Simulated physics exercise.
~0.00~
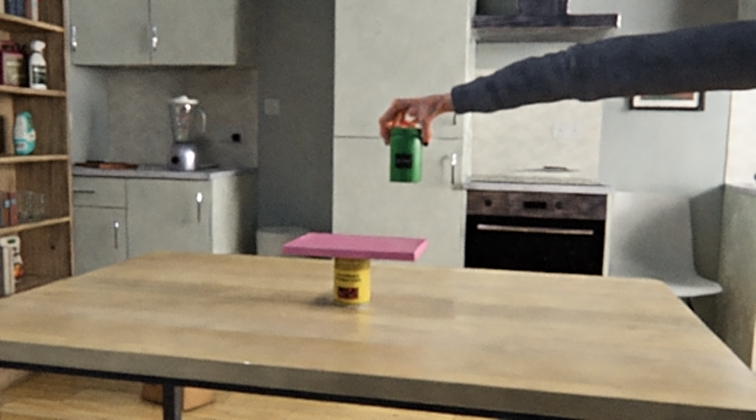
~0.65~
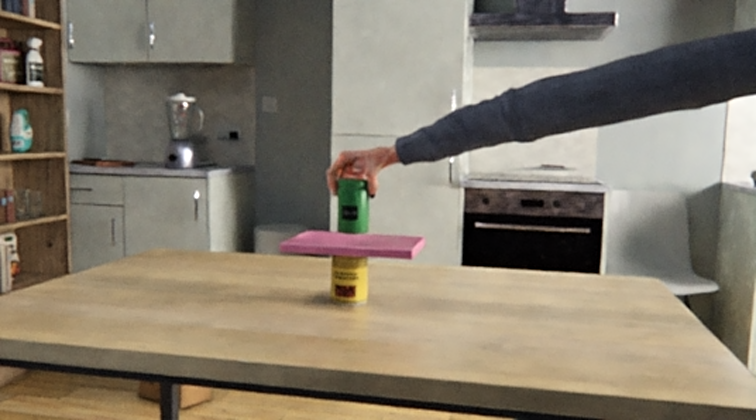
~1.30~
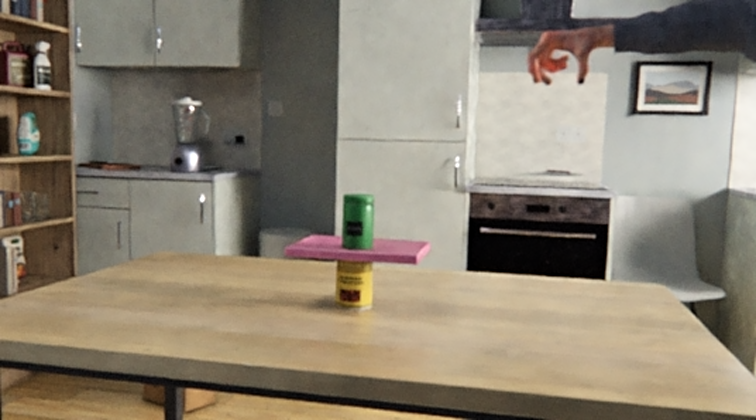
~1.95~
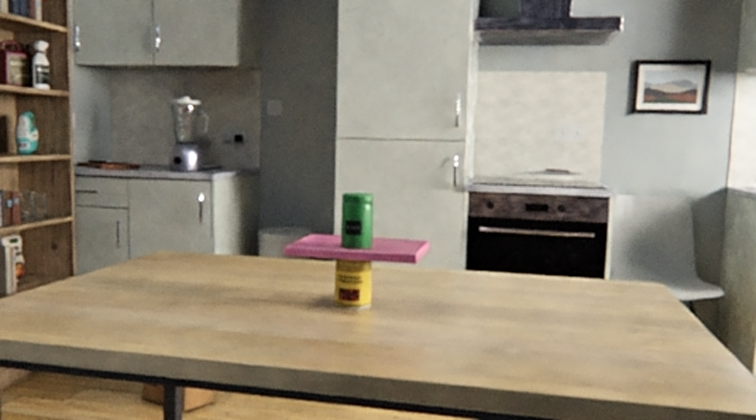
A green jar hangs from a hand reaching in from the right, above a wooden table in a kitchen seen from the front by a slightly swaying camera. On the table, a pink lid lies flat across the top of a yellow tin, with grey cabinets, a blender and an oven behind. The hand carries the jar left and lowers it upright onto the lid, above the tin. It then lets go and draws back up to the right, leaving the view. The jar, lid and tin stay balanced in a still stack.
